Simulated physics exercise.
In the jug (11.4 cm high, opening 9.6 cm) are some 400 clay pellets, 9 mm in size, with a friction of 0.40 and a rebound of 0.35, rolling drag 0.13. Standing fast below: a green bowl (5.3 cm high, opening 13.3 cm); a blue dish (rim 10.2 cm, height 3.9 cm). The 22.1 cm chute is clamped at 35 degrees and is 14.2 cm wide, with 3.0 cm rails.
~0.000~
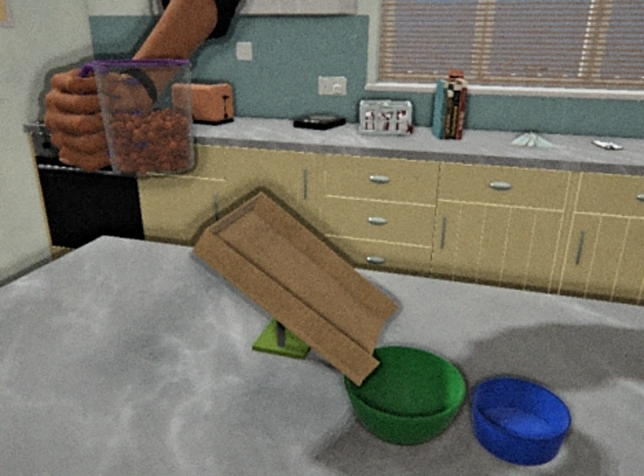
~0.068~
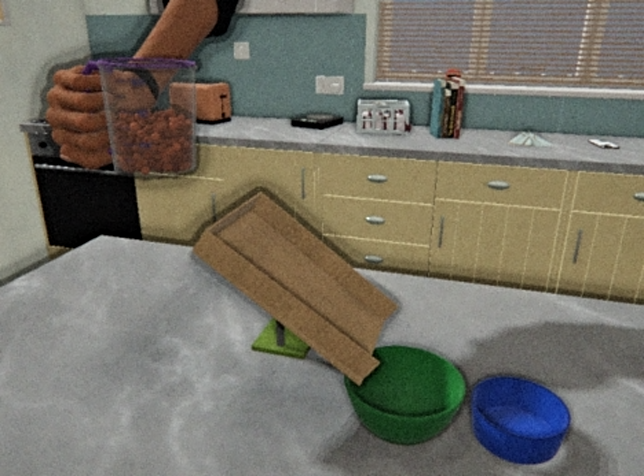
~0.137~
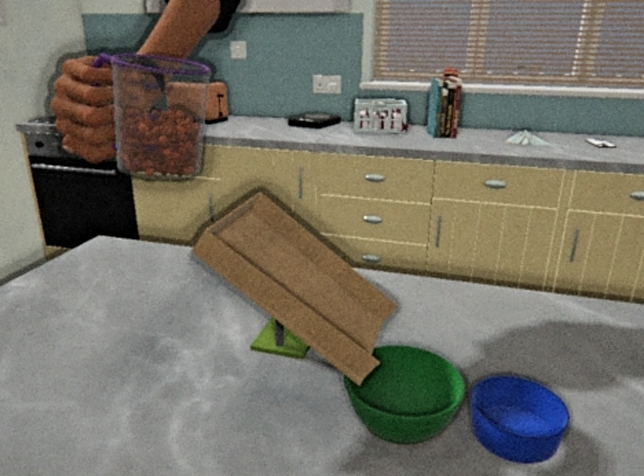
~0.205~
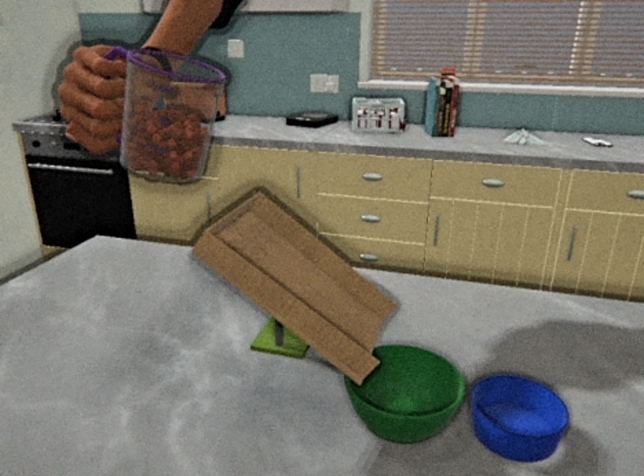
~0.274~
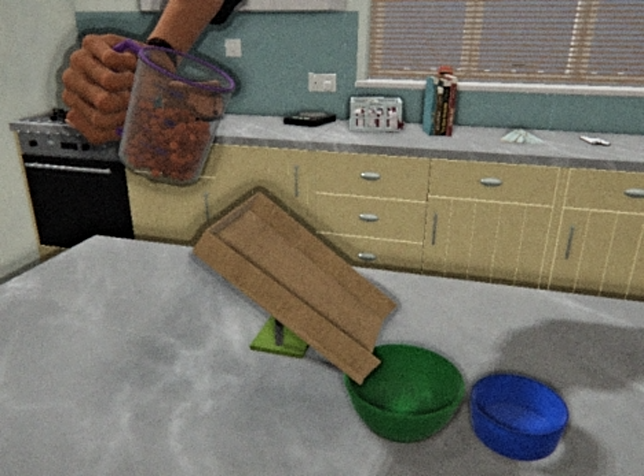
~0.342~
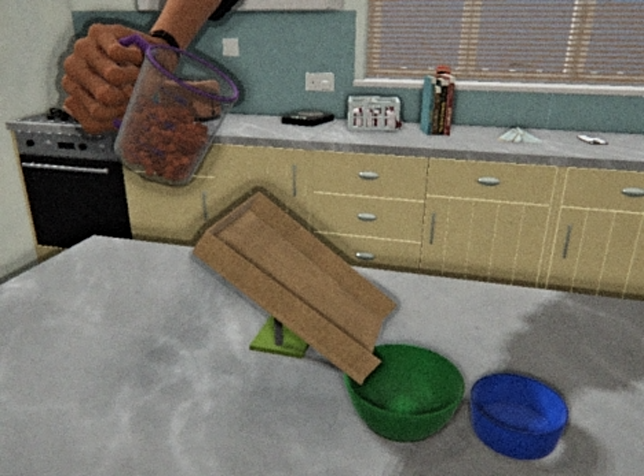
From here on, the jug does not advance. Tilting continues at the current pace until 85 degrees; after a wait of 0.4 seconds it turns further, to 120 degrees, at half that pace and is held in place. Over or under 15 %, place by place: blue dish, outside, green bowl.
Blue dish: Under, outside everything: Over, green bowl: Over.
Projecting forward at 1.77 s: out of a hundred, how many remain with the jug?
Near 90 in a hundred.
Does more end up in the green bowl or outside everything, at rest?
When it all settles, the bigger part is outside everything.
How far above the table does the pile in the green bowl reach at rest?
I'd put it near 3.5 cm.
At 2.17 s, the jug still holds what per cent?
Remaining: Approx. 10 %.
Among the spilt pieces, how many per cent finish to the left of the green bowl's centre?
Close to 100 in a hundred.
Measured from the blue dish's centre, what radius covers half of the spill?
Some 46 cm from the centre.
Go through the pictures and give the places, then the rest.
The first frame shows jug at (145, 83); tilt 0 degrees; moved 0.0 cm; lip at (182, 64); top of the load at (154, 116); green bowl at (404, 379); blue dish at (520, 406).
The second frame shows jug at (150, 85); tilt 2 degrees; moved 0.5 cm; lip at (188, 66); top of the load at (157, 115).
The third frame shows jug at (162, 89); tilt 9 degrees; moved 1.7 cm; low side right; lip at (203, 72); top of the load at (164, 115).
The fourth frame shows jug at (174, 93); tilt 16 degrees; moved 2.9 cm; low side right; lip at (219, 81); top of the load at (155, 114).
The fifth frame shows jug at (180, 98); tilt 24 degrees; moved 3.5 cm; low side right; lip at (228, 90); top of the load at (169, 112).
The sixth frame shows jug at (181, 102); tilt 32 degrees; moved 3.5 cm; low side right; lip at (232, 99); top of the load at (147, 109); green bowl at (404, 376); blue dish at (519, 401). It turns about 110 degrees a second.
Then, at 0.89 s, tilt 85 degrees; jug 100 %; middle of all pieces near (159, 131).
After 1.35 s, tilt 86 degrees; jug 100 %; middle of all pieces near (166, 137).
After 1.77 s, tilt 109 degrees; slope 5 %, jug 90 %; middle of all pieces near (171, 143).
After 2.17 s, tilt 120 degrees; green bowl 10 %, outside 15 %, slope 55 %, jug 10 %, in the air 5 %; middle of all pieces near (240, 285).
At rest (3.3 s), green bowl 35 %, outside 65 %, blue dish 0 %, slope 0 %, jug 0 %.
